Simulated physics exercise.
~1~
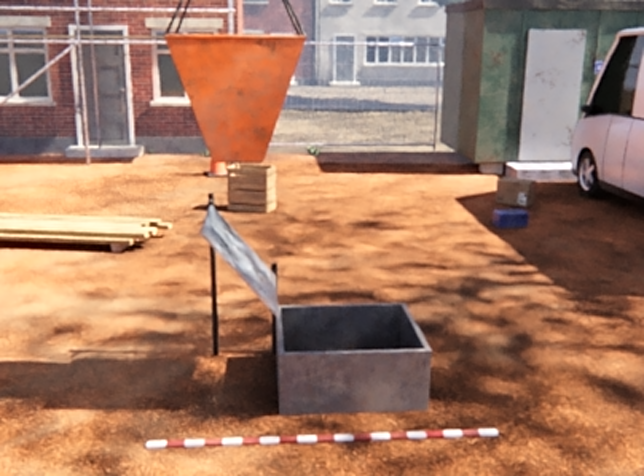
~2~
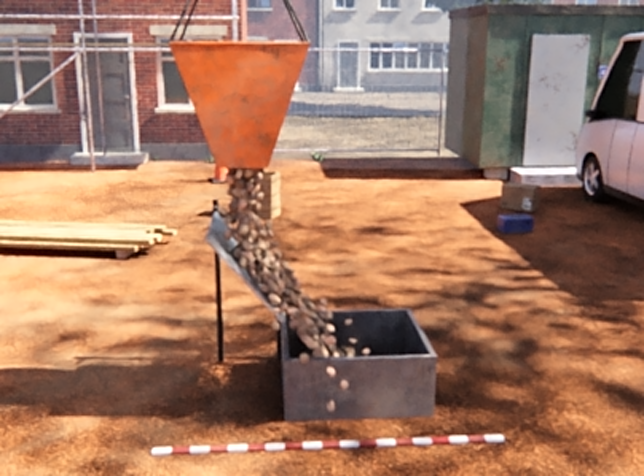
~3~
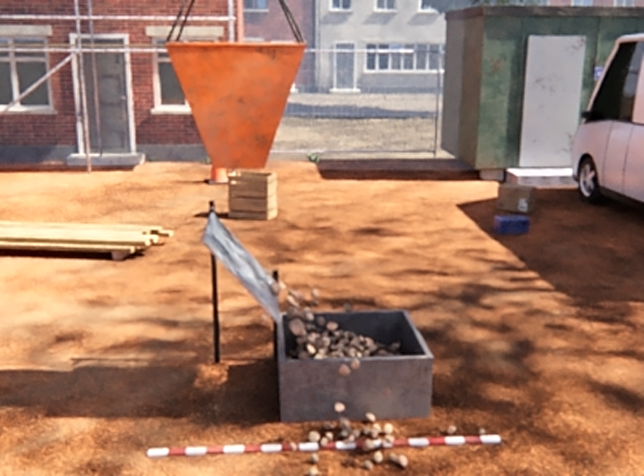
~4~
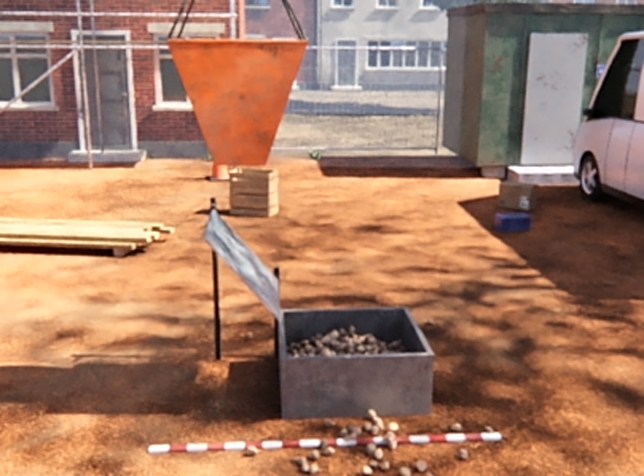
At the start, an orange skip hangs still from cables above a building site, with a fixed sloping steel sheet below it and an open grey bin at the foot of the slope. Brown stones then pour from the bottom of the skip, strike the steel and slide down to the right. Most tumble into the bin, while a few drop past its front side. Soon the skip stops pouring and the last stones leave the slope. At the end, a heap rests inside the bin, and a small scatter lies on the ground around the red and white pole.
